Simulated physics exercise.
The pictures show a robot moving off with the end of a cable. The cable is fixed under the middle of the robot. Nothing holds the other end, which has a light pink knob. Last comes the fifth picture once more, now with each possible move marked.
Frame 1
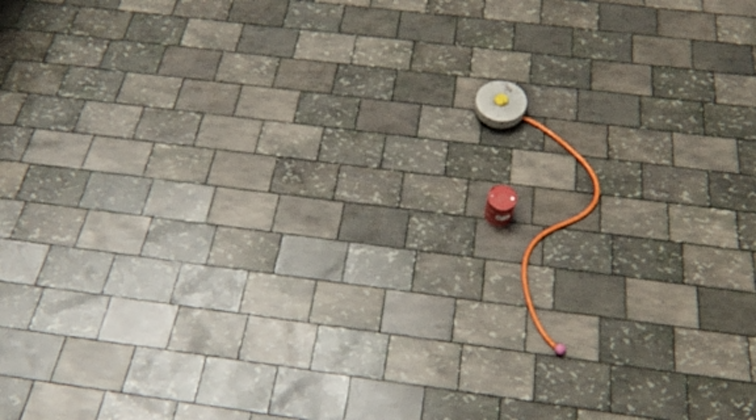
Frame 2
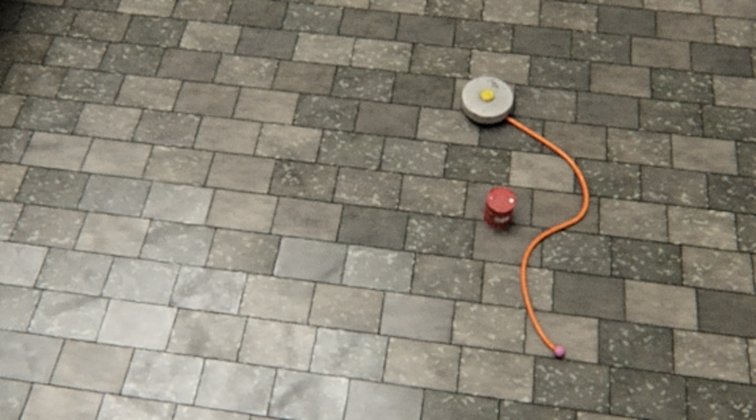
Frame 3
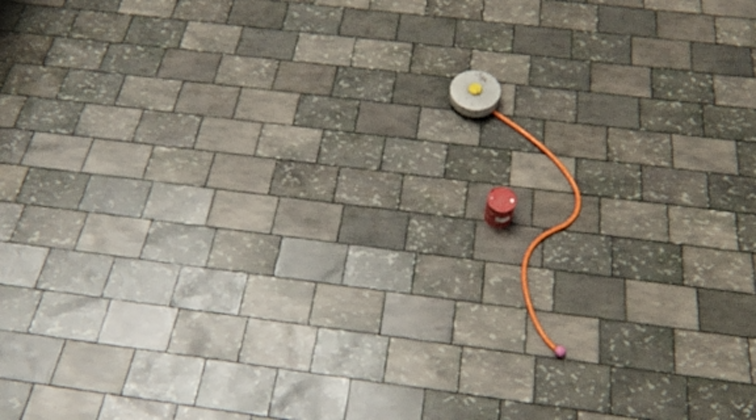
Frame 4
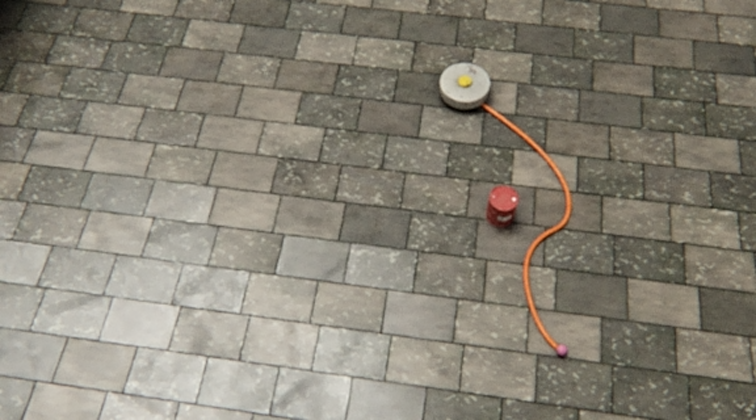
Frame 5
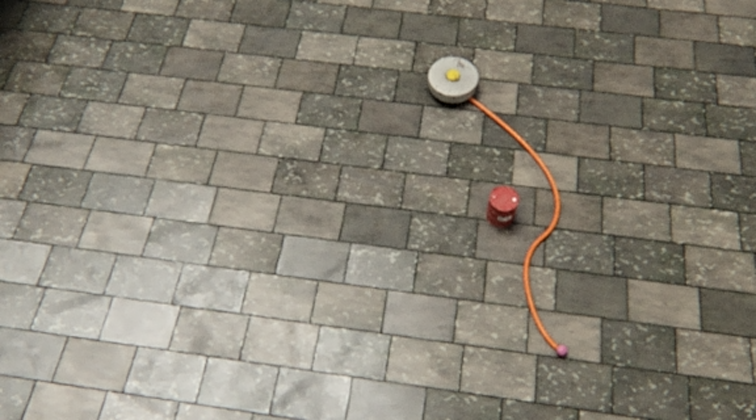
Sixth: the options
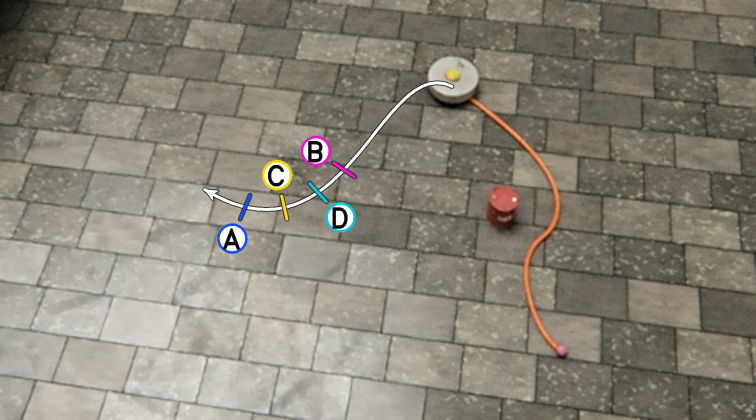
A round, pale grey robot with a yellow spot on top slid slowly up and to the left across grey paving, drawing an orange cable straighter while its pink-knobbed end and a red keg stayed put.
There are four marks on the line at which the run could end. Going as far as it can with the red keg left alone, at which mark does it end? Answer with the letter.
Stop at B.
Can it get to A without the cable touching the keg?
No.
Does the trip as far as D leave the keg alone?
No.
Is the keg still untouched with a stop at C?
For that mark, no.
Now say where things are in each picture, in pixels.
The first frame shows robot (500, 106); free end (560, 349); red keg (500, 206).
The second frame shows robot (487, 101); red keg (499, 208).
The third frame shows robot (475, 95); red keg (500, 208).
The fourth frame shows robot (464, 87); red keg (502, 207).
The fifth frame shows robot (453, 81); red keg (502, 207); free end (562, 351).
On the copy, A at (245, 207); B at (344, 170); C at (284, 208); D at (318, 193); the route from (452, 87) via (347, 167) to (204, 189).
On B. First, robot (406, 93), middle of the cable (530, 193), free end (561, 350).
Then, robot (372, 131), middle of the cable (524, 194), free end (561, 350).
Finally, robot (343, 165), middle of the cable (512, 196), free end (561, 350); nothing has been touched.
By contrast, A brings the cable against the keg; C brings the cable against the keg; D brings the cable against the keg.
